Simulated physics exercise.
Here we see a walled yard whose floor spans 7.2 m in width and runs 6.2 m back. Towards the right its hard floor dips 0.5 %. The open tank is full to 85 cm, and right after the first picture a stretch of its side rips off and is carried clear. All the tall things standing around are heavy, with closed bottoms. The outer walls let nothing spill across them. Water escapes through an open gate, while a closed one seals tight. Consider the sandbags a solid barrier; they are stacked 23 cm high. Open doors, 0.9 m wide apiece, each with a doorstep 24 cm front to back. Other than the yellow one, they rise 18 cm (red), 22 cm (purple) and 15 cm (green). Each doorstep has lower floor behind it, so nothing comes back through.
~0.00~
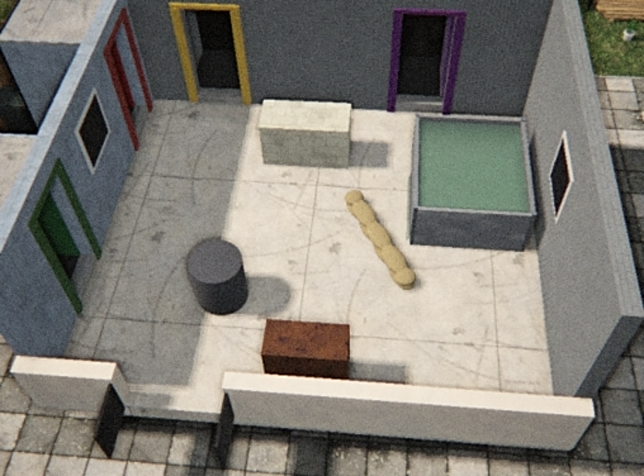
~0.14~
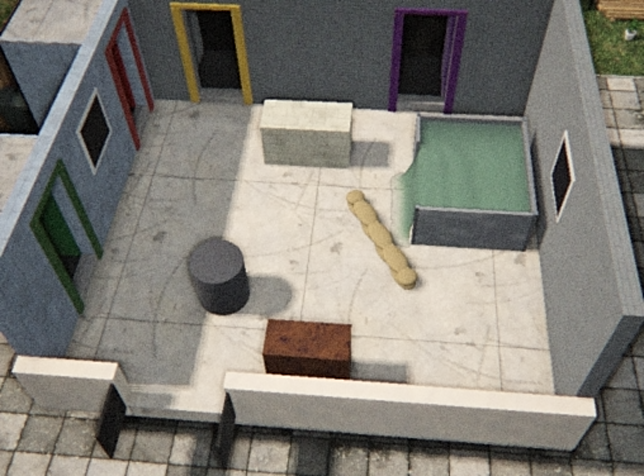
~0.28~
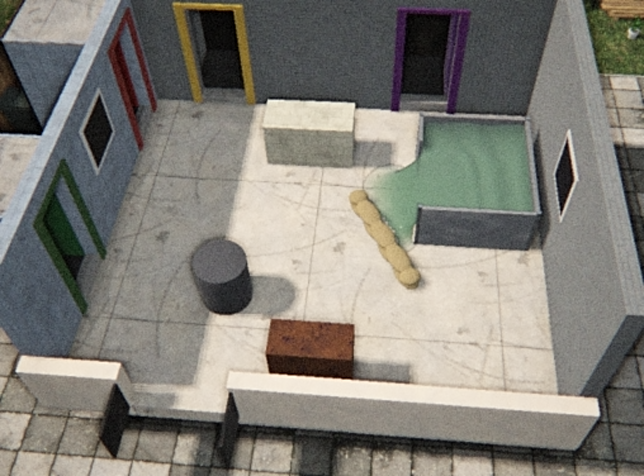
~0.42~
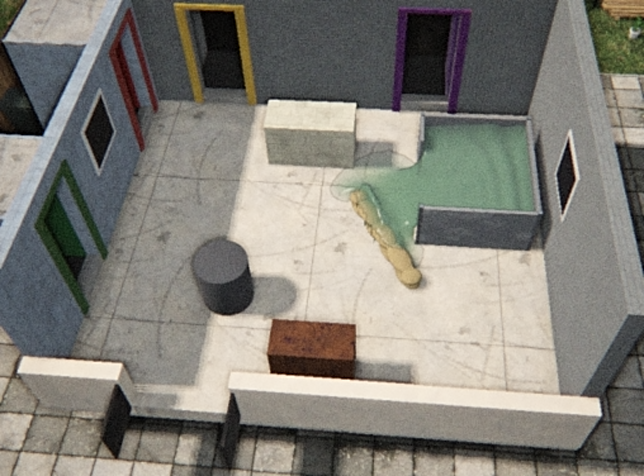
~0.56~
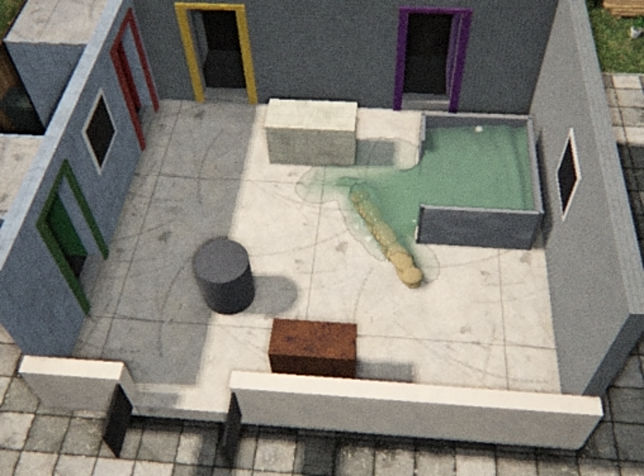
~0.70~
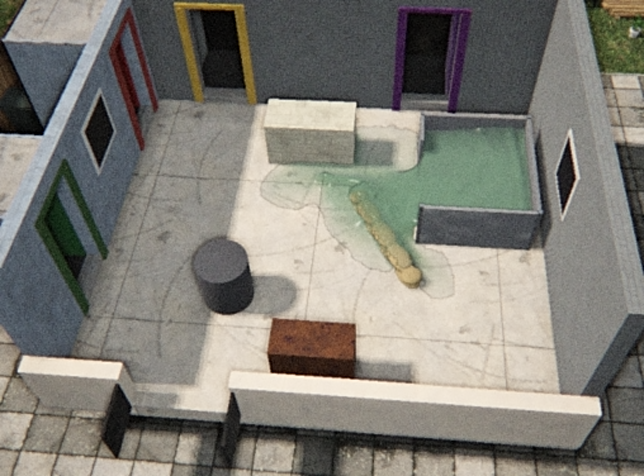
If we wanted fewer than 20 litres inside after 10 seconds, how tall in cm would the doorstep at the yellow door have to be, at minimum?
It would need to be around 6.5 cm tall.
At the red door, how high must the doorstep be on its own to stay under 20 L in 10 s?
At the red door you'd want roughly 9.0 cm.
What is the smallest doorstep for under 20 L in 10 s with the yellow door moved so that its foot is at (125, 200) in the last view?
Something near 24 cm.
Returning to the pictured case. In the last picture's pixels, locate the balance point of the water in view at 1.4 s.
(412, 198).
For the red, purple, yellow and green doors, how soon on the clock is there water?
Door red: 1.6 seconds; door purple: 1.4 seconds; door yellow: 2.6 seconds; door green: 2.2 seconds.
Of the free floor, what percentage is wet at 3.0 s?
Some 80 in a hundred.
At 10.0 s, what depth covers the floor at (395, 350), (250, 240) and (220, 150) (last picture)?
About 4, 3 and 6 cm.
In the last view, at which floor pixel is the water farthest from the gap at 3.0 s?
In the last picture, around (62, 383).
After 1.4 s water covers 35 % of the floor, deepest (56 cm) near (380, 220); it has not reached the yellow door.
After 3.0 s water covers 80 % of the floor, deepest (29 cm) near (391, 229); 3 cm at the yellow door, 0 litres in over its 15 cm doorstep.
After 10.0 s water covers 95 % of the floor, deepest (14 cm) near (521, 137); 8 cm at the yellow door, 0 litres in over its 15 cm doorstep.
At the yellow door as built, the water arrived by 2.7 s and peaked near 12 cm at 3.8 s.
Run again over the same 10 s with other heights there, 28 litres in over 5.5 cm, 14 litres over 7 cm. The limit of 20 litres is kept from about 6.5 cm up.
